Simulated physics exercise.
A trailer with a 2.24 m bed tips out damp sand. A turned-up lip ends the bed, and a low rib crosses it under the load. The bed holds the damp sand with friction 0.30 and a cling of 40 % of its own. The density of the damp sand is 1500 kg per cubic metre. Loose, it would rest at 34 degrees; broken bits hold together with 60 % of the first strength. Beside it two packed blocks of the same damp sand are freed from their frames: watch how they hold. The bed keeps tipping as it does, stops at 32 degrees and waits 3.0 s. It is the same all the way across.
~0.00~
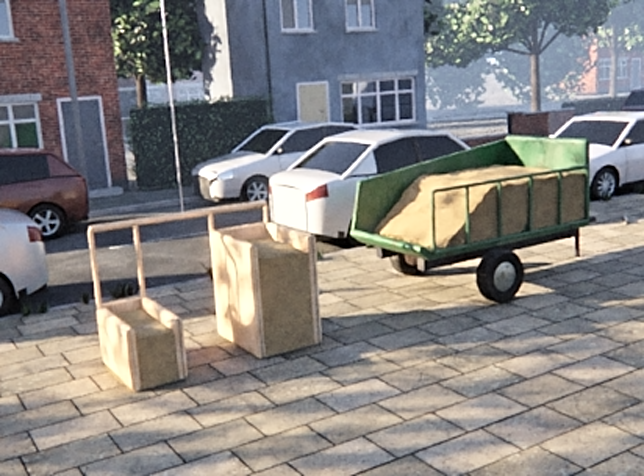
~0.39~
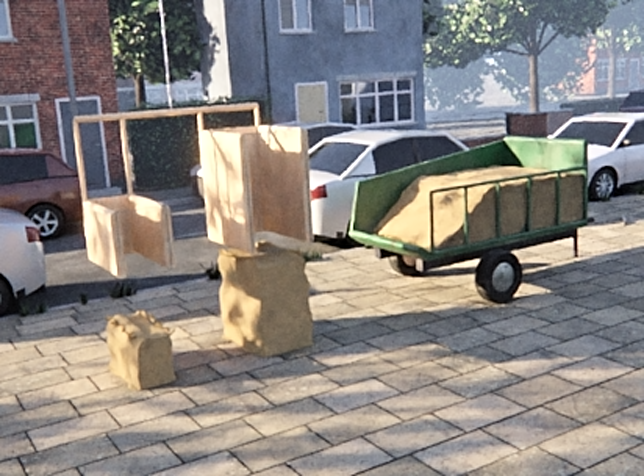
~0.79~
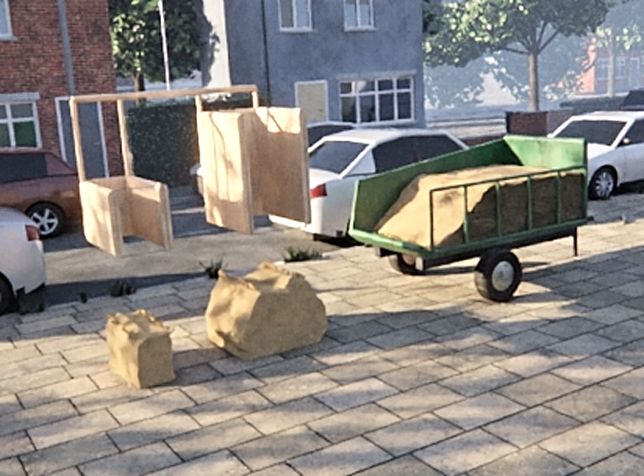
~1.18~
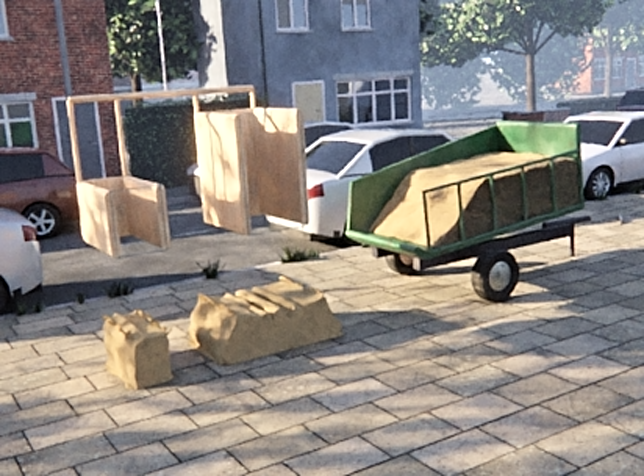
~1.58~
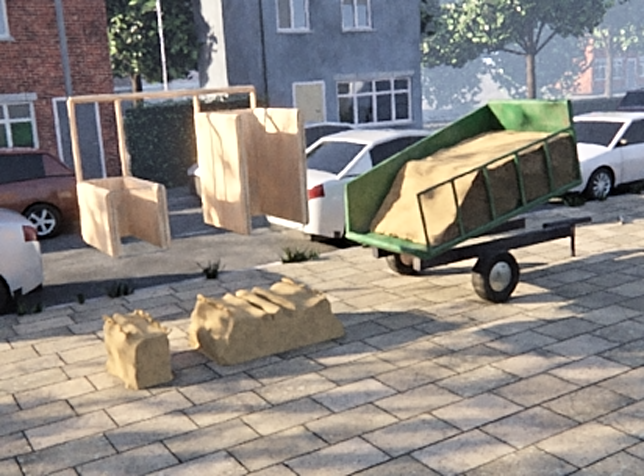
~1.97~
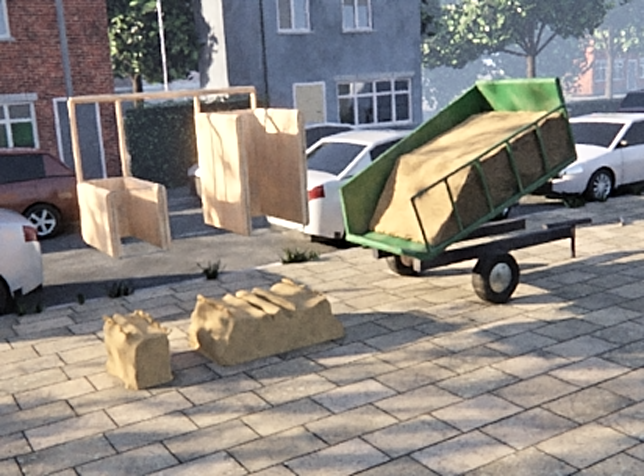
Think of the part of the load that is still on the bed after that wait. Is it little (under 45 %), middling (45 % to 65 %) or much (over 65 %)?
The part of the load that is still on the bed after that wait is middling, 45 % to 65 %.
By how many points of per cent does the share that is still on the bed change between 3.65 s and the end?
Some 20 per cent.
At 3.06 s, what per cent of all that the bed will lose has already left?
Some 10 per cent.
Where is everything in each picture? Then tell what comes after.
The first frame shows top of the high end at (585, 143), tilt 0 degrees; front end of the damp sand at (446, 246); test blocks 43 cm, 91 cm high (left to right).
The second frame shows top of the high end at (584, 144), tilt 0 degrees; front end of the damp sand at (445, 247); test blocks 43 cm, 86 cm high (left to right).
The third frame shows top of the high end at (584, 143), tilt 0 degrees; front end of the damp sand at (444, 245); test blocks 43 cm, 62 cm high (left to right).
The fourth frame shows top of the high end at (576, 127), tilt 5 degrees; front end of the damp sand at (441, 242); test blocks 43 cm, 43 cm high (left to right).
The fifth frame shows top of the high end at (567, 104), tilt 12 degrees; front end of the damp sand at (440, 240); test blocks 43 cm, 43 cm high (left to right).
The sixth frame shows top of the high end at (555, 82), tilt 20 degrees; front end of the damp sand at (439, 239); test blocks 43 cm, 43 cm high (left to right).
By 2.47 s, the tilt is 29 degrees and 100 % is on the bed.
By 3.06 s, the tilt is 32 degrees and 98 % is on the bed.
By 3.65 s, the tilt is 32 degrees and 72 % is on the bed.
By 4.23 s, the tilt is 32 degrees and 61 % is on the bed.
By 5.72 s, at the end, the tilt is 32 degrees and 52 % is on the bed.
